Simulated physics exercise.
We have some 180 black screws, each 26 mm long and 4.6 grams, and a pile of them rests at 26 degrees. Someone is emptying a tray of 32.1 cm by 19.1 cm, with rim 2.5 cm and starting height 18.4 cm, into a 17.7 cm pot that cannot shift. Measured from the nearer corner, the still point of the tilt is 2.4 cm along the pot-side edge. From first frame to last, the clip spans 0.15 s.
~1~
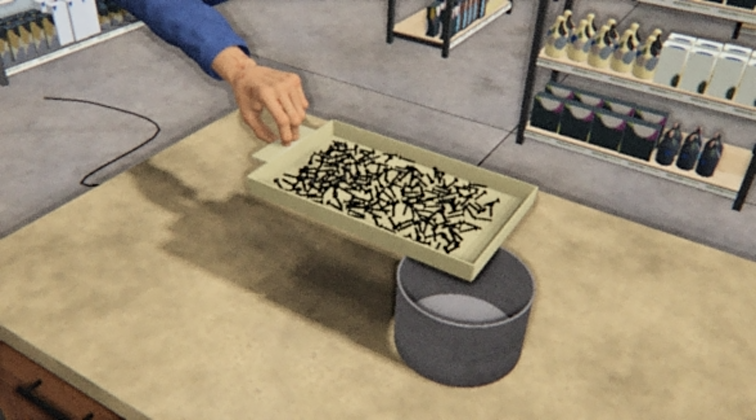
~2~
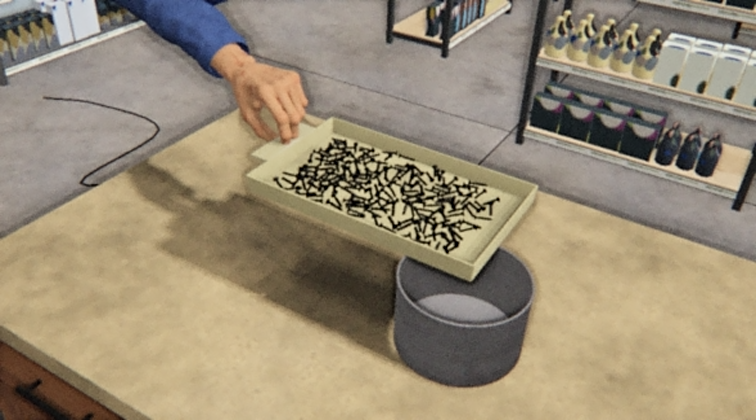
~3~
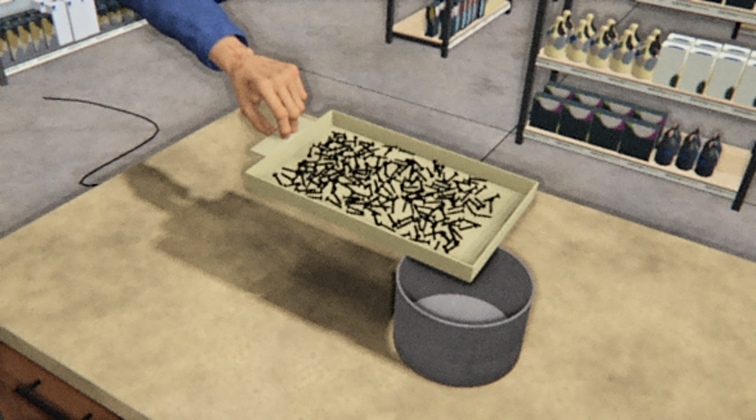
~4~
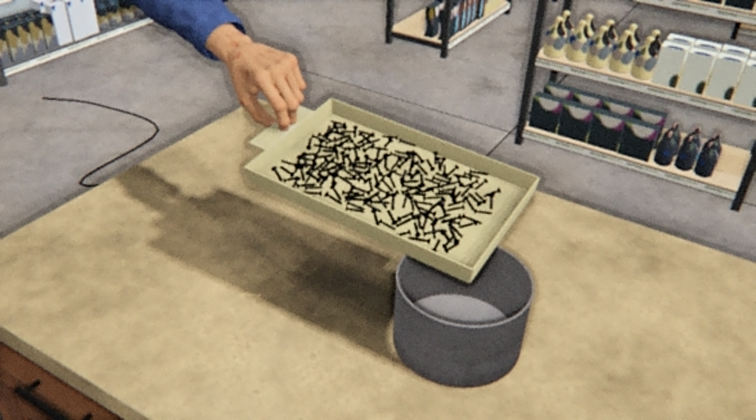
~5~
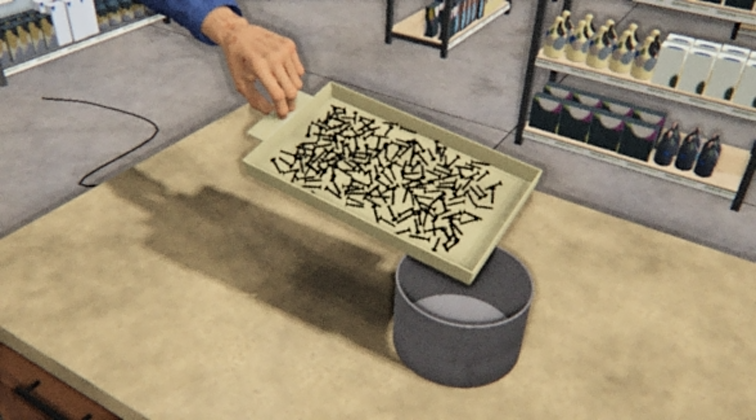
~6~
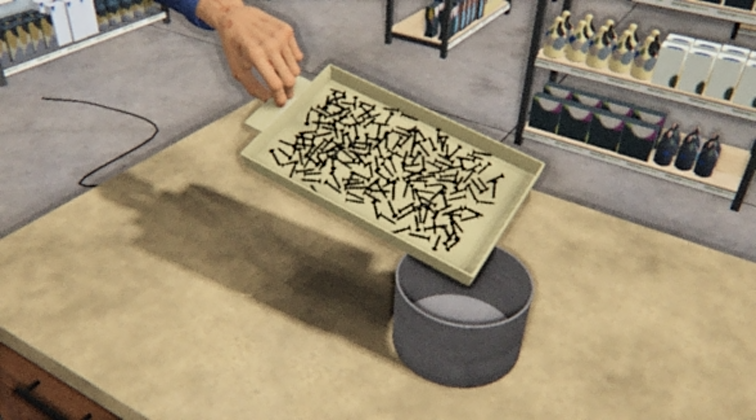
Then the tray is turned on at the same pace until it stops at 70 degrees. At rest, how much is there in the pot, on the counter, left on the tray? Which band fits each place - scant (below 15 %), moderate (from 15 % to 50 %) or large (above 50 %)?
Pot - scant; counter - large; tray - moderate.
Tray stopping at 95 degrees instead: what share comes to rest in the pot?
Around 0 %, I reckon.
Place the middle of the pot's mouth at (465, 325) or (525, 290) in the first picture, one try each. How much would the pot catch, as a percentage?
That gives roughly 30 per cent and then 0 per cent.
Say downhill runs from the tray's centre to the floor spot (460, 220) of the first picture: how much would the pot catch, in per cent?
My best guess is some 5 per cent.
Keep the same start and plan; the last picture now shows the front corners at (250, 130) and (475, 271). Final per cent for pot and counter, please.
Per cent by place - pot 0, counter 80.
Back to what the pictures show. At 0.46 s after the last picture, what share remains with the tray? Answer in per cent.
Estimate: About 35 percent.
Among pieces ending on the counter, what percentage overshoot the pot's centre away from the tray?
That works out to about 70 percent.
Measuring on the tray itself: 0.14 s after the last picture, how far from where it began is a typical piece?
Some 1 cm.
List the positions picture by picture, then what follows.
Tray tilt 0 degrees, front corners at (250, 176) and (473, 264); middle of the pieces at (393, 193); pot at (466, 278), in the first frame.
Tray tilt 1 degrees, front corners at (249, 175) and (473, 264); middle of the pieces at (393, 192), in the second frame.
Tray tilt 3 degrees, front corners at (248, 172) and (472, 265), lowest corner right front; middle of the pieces at (392, 188), in the third frame.
Tray tilt 7 degrees, front corners at (247, 167) and (472, 268), lowest corner right front; middle of the pieces at (392, 182), in the fourth frame.
Tray tilt 13 degrees, front corners at (246, 160) and (472, 271), lowest corner right front; middle of the pieces at (393, 174), in the fifth frame.
Tray tilt 19 degrees, front corners at (244, 153) and (472, 274), lowest corner right front; middle of the pieces at (393, 166); pot at (465, 279), in the sixth frame.
Then, 0.14 s after the last picture, tilt 48 degrees; the tray holds 100 %, the pot 0 %.
Then, 0.23 s after the last picture, tilt 65 degrees; the tray holds 100 %, the pot 0 %.
Then, 0.46 s after the last picture, tilt 70 degrees; the tray holds 35 %, the pot 0 %.
In the end, pot 0 %, counter 75 %, tray 25 %.
